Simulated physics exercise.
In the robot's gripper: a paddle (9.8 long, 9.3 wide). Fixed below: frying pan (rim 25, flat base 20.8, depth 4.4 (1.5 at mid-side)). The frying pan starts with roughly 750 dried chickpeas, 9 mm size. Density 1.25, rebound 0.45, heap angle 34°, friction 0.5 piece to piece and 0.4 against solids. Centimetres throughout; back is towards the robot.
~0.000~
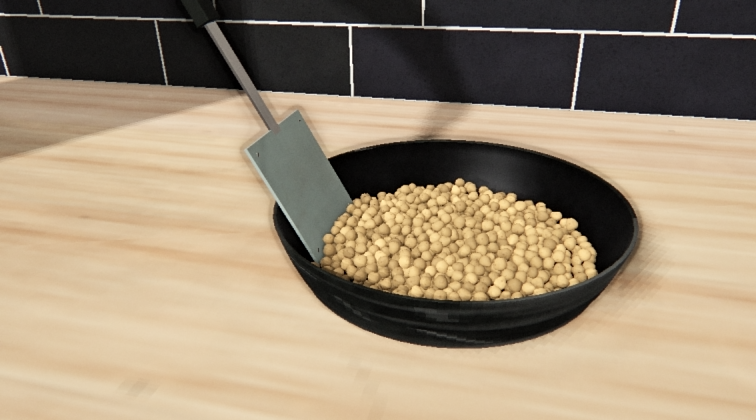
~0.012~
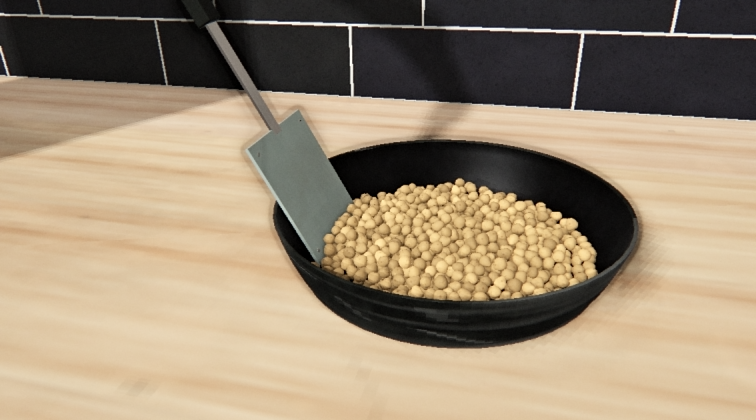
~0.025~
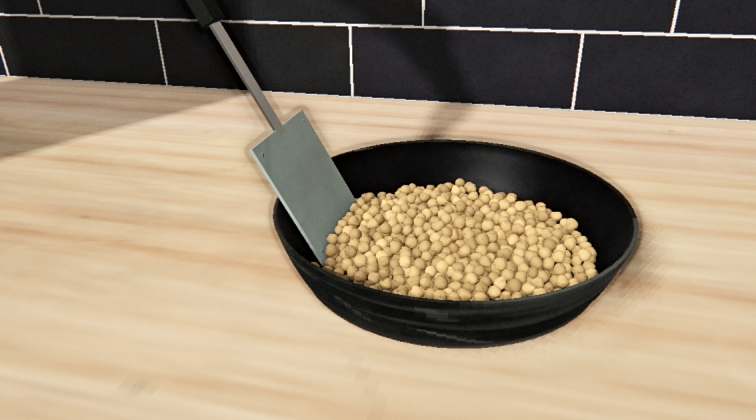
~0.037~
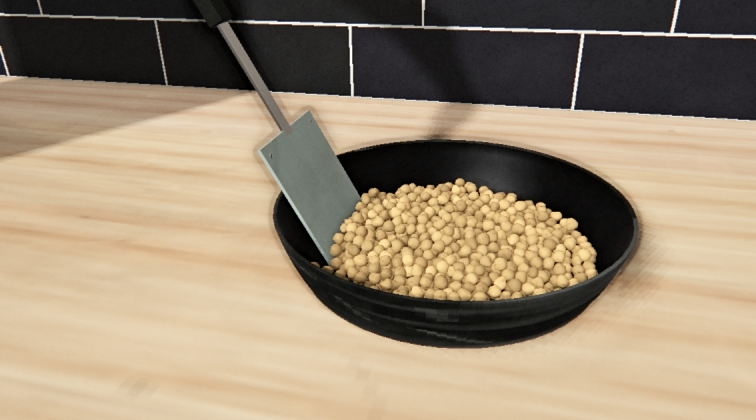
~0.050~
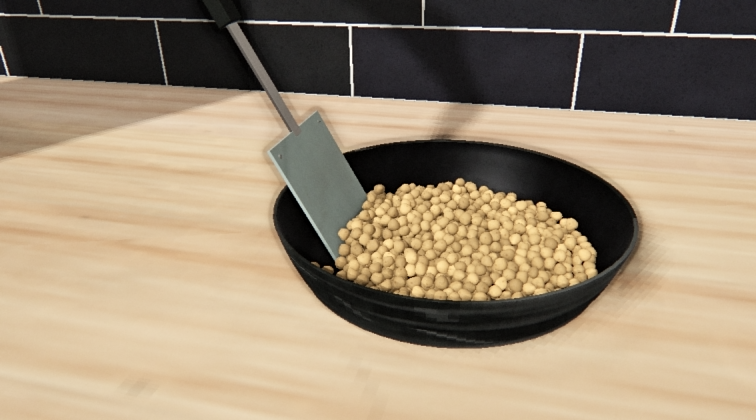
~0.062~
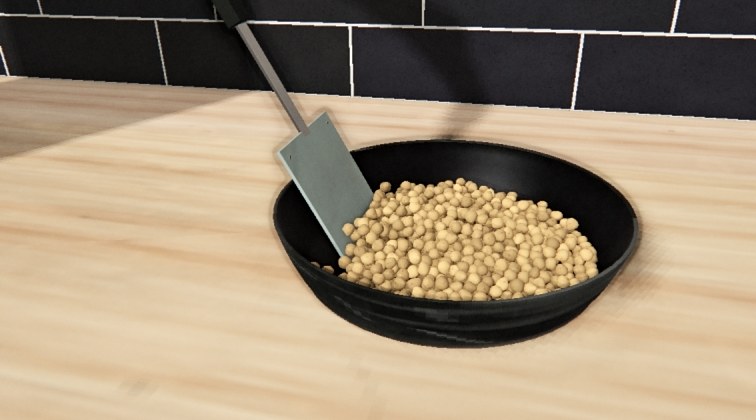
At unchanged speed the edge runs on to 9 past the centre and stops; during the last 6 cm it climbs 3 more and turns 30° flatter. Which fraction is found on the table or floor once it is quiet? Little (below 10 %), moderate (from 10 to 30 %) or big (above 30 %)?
Answer: Little; below 10 % of the dried chickpeas finish on the table or floor.
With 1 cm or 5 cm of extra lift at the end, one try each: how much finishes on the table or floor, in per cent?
Some 5 and 5 per cent.
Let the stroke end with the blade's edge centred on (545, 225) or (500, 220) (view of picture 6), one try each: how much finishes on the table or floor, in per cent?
About 0 and 0 per cent.
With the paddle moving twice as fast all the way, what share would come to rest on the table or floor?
Then about 20 per cent.
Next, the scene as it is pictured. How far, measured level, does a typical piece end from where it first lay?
About 4 cm.
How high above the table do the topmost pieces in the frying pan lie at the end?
Some 5.5 cm.
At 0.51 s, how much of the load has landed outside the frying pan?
About 5 per cent.
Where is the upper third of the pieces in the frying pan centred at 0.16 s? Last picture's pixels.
Around (471, 229).
After 0.16 s, sloping 61°, highest piece 4 above the table; 746 in the frying pan.
After 0.26 s, sloping 51°, highest piece 5 above the table; 746 in the frying pan.
After 0.51 s, sloping 31°, highest piece 5 above the table; 713 in the frying pan, 28 on the table or floor, 5 on the blade or in flight.
After 1.56 s, sloping 31°, highest piece 5 above the table; 713 in the frying pan, 33 on the table or floor.
At rest, 713 in the frying pan, 33 on the table or floor. That is 4 % on the table or floor.
